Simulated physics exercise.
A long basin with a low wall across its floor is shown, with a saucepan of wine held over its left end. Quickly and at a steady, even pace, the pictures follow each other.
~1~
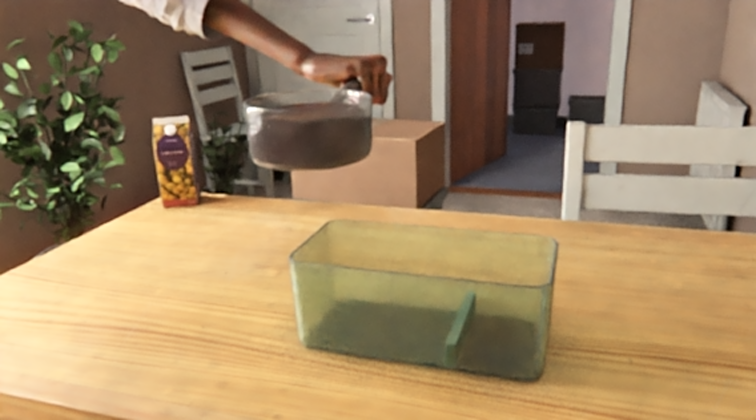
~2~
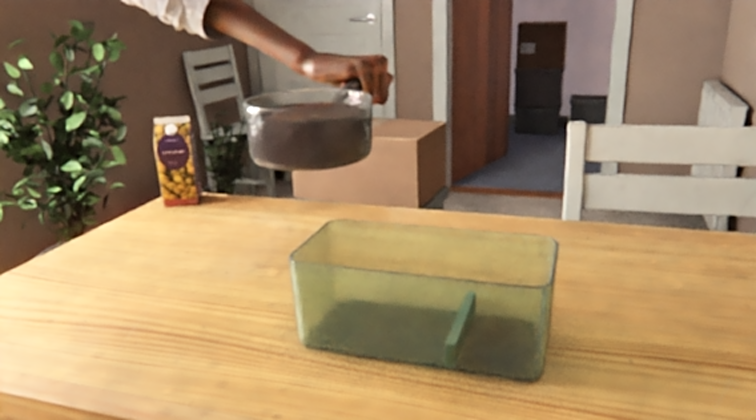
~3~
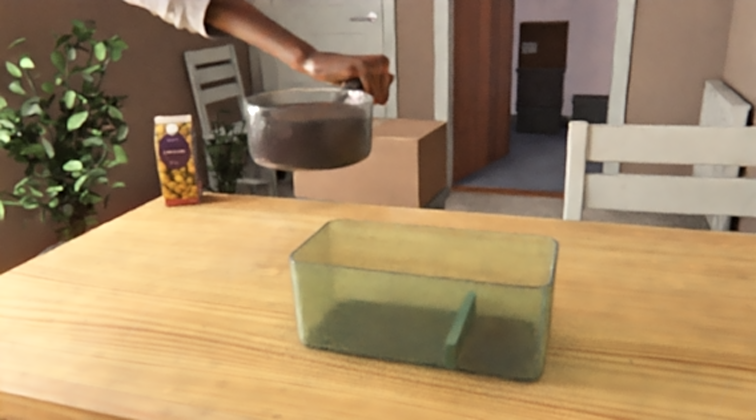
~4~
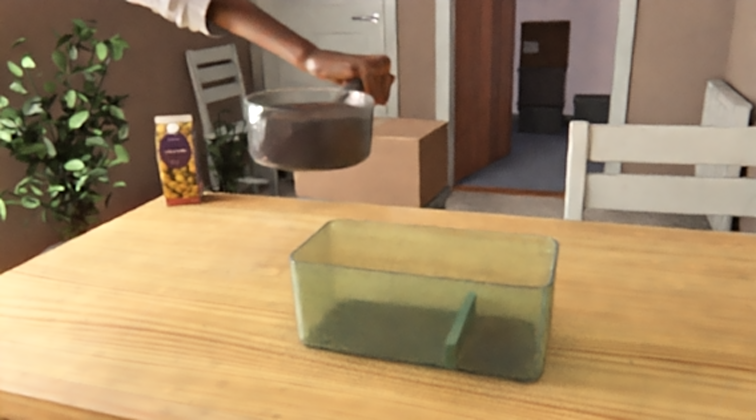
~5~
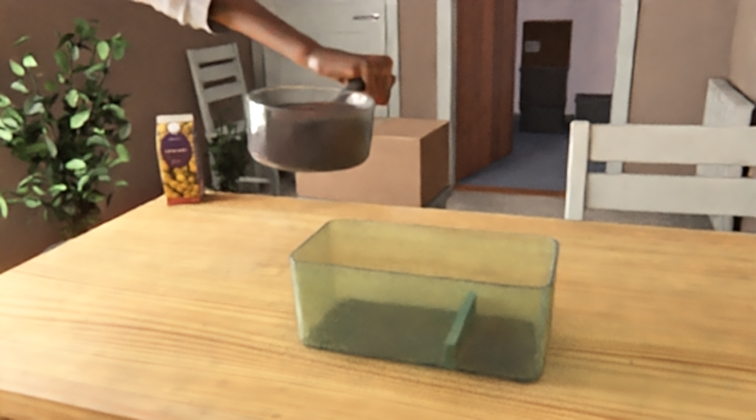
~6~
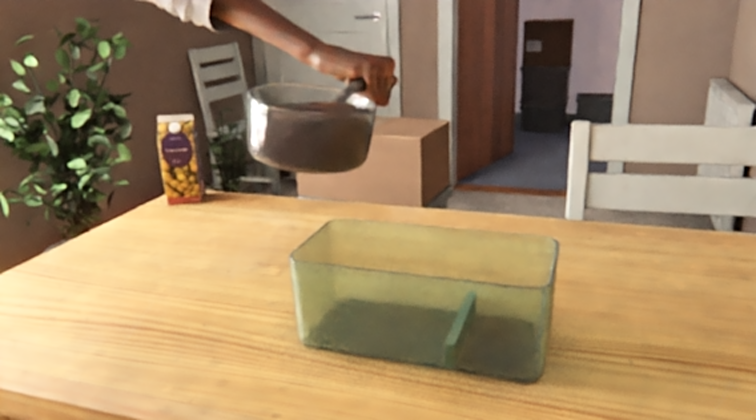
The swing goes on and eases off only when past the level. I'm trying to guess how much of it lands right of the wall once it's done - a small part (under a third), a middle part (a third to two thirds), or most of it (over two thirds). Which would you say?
I'd say a small part, under a third.
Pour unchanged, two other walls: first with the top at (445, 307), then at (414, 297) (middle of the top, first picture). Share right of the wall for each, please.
Roughly 25 % and 65 %.
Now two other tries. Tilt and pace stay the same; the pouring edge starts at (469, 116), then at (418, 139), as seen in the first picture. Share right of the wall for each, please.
In order, some 50 and 50 percent.
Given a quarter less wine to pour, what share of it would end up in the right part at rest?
Roughly 10 %.
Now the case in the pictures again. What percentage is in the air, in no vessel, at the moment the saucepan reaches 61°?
Airborne share: Approx. 30 %.
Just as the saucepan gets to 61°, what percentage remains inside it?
Roughly 55 percent.
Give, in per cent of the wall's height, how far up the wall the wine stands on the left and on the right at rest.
It settles around 90 on the left side and around 20 on the right side.
A moment on, the saucepan is tipped part way and 56 per cent is still to pour, 13 is left of the wall and 0 right of it.
Next, the saucepan is tipped on its side and 9 per cent is still to pour, 77 is left of the wall and 4 right of it.
Then the saucepan is tipped right over and 0 per cent is still to pour, 87 is left of the wall and 11 right of it.
Later the saucepan is tipped right over and 0 per cent is still to pour, 87 is left of the wall and 12 right of it.
At rest 87 per cent lies left of the wall, 12 right of it and 1 outside.
